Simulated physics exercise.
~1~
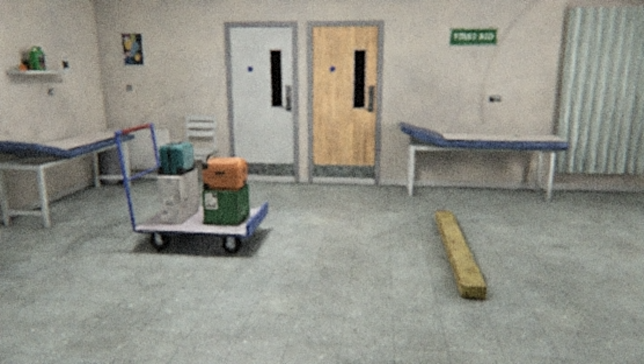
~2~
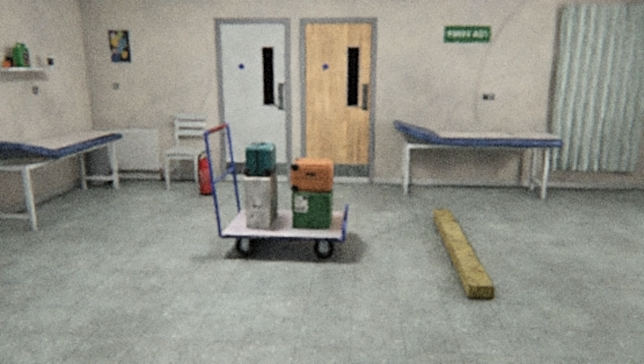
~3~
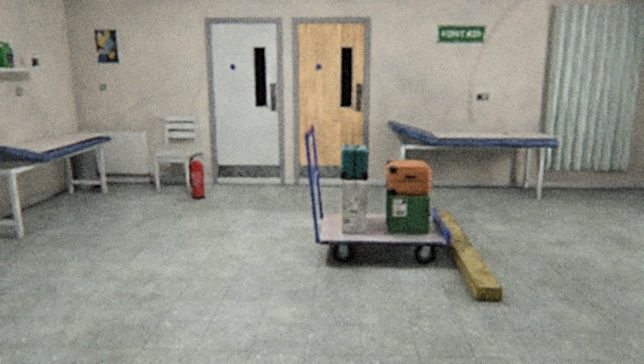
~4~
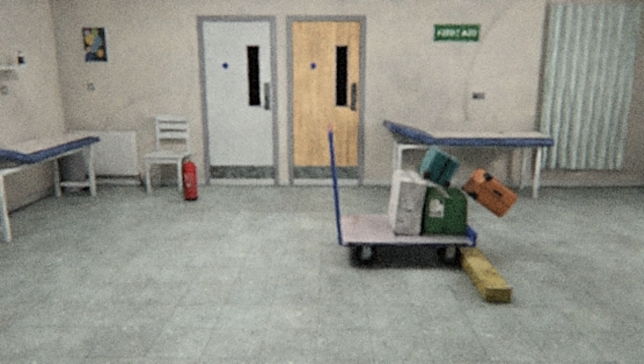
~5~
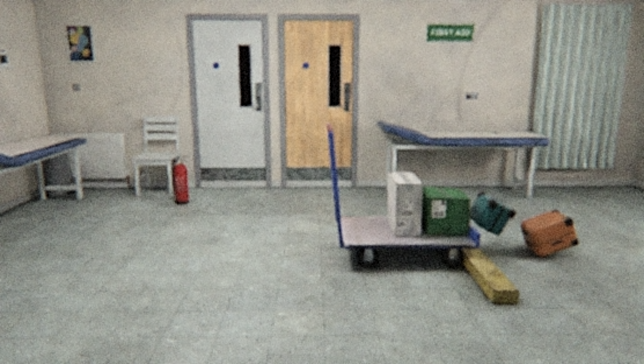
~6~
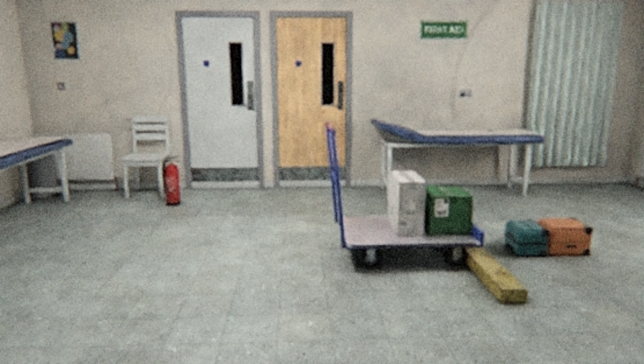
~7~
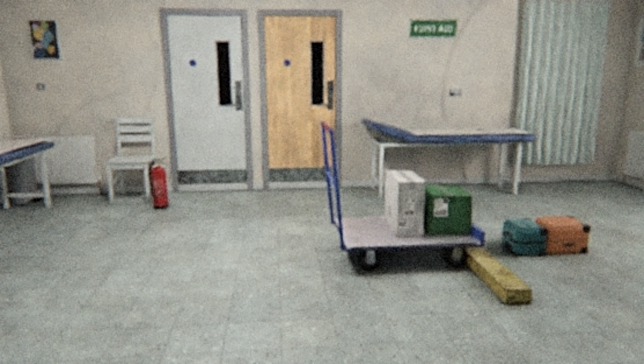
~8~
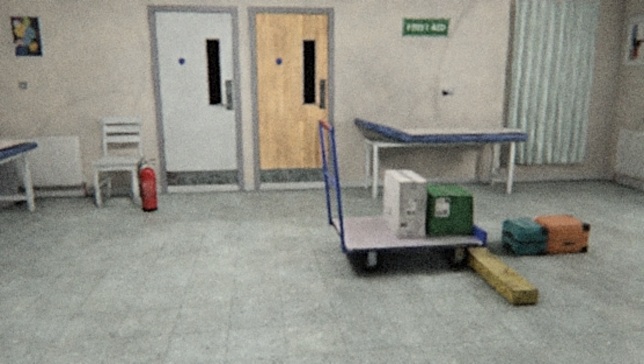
In a first-aid room with two doors and blue-topped couches along the back wall, seen from the front by a camera drifting slightly sideways, a flat trolley stands at left. It carries a teal suitcase on an upright white parcel and an orange suitcase on a green parcel. The trolley rolls right towards a yellow kerb on the grey floor and stops against it. Both suitcases slide forward off the parcels, tipping and tumbling over the deck's right end. They come to rest side by side on the floor, teal left of orange, while both parcels remain aboard.
